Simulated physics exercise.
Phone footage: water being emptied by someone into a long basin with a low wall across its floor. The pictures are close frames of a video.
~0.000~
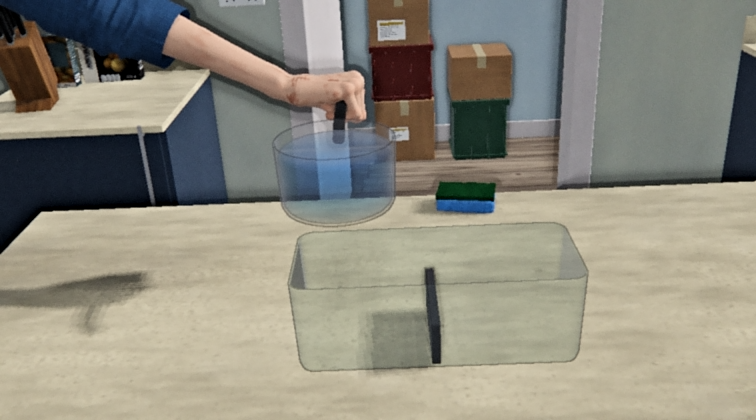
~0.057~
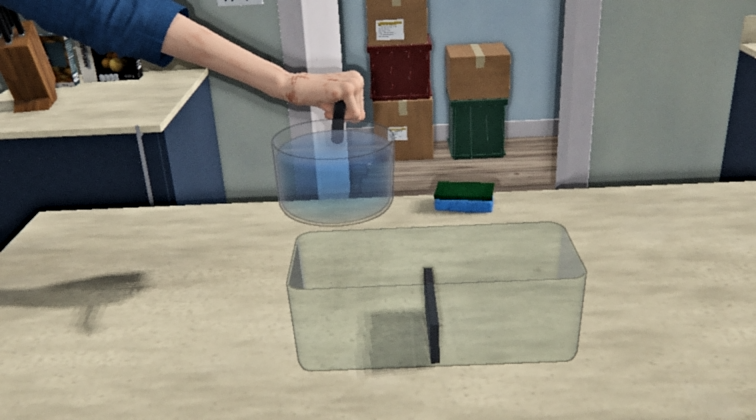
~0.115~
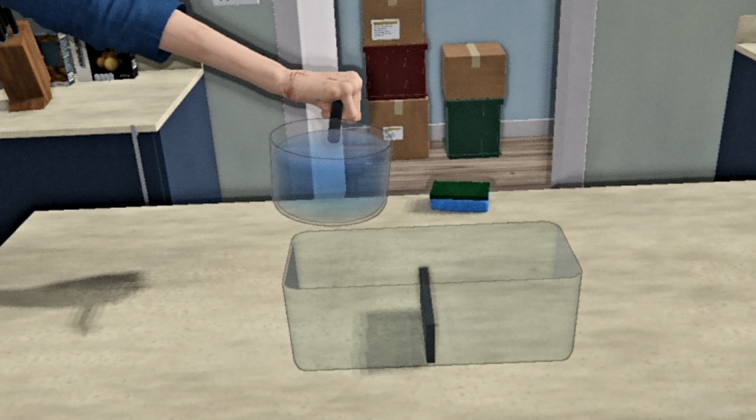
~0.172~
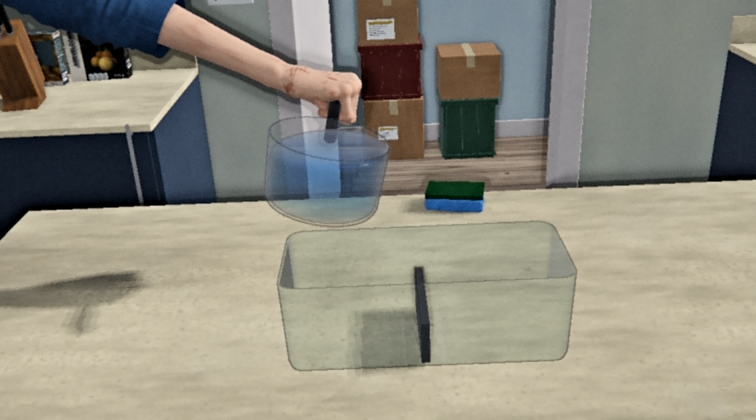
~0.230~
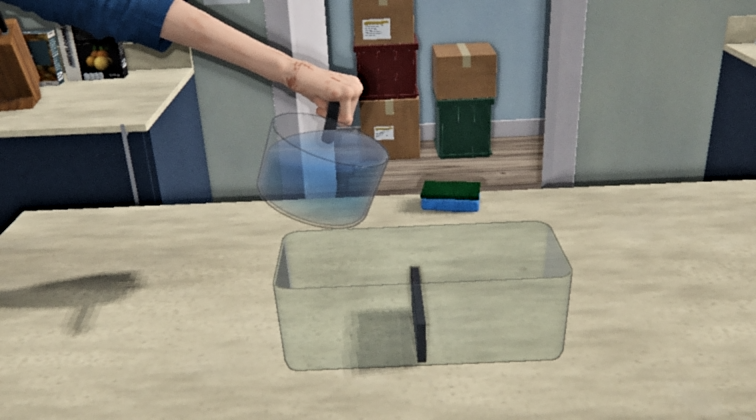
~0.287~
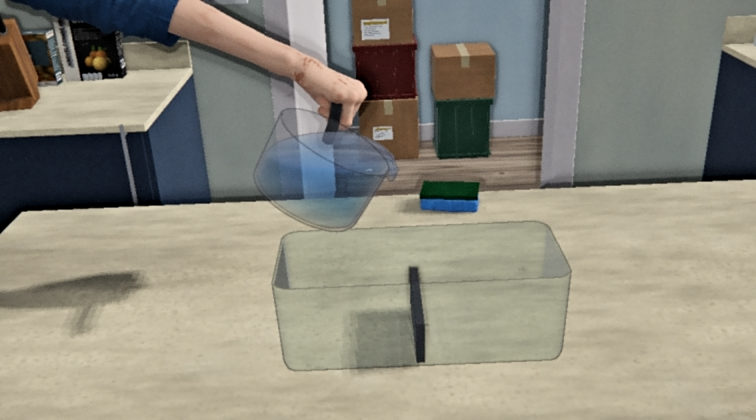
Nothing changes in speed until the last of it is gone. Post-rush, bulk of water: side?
Right.
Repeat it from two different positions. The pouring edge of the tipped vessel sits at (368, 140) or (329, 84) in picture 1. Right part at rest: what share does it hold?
Estimate, in order: 35 and 10 per cent.
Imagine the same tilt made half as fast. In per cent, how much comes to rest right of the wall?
About 75 %.
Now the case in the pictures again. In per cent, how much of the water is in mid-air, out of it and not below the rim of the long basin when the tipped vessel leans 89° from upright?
About 30 %.
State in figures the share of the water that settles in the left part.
Close to 30 in a hundred.
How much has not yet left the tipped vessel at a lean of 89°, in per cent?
Some 35 per cent.
By 0.59 s the tilt is 89° and 37 per cent is still to pour, 1 is left of the wall and 30 right of it.
By 0.81 s the tilt is 105° and 8 per cent is still to pour, 20 is left of the wall and 67 right of it.
By 1.04 s the tilt is 105° and 1 per cent is still to pour, 30 is left of the wall and 67 right of it.
By 1.29 s the tilt is 105° and 0 per cent is still to pour, 32 is left of the wall and 67 right of it.
At rest 32 per cent lies left of the wall, 68 right of it and 0 outside.
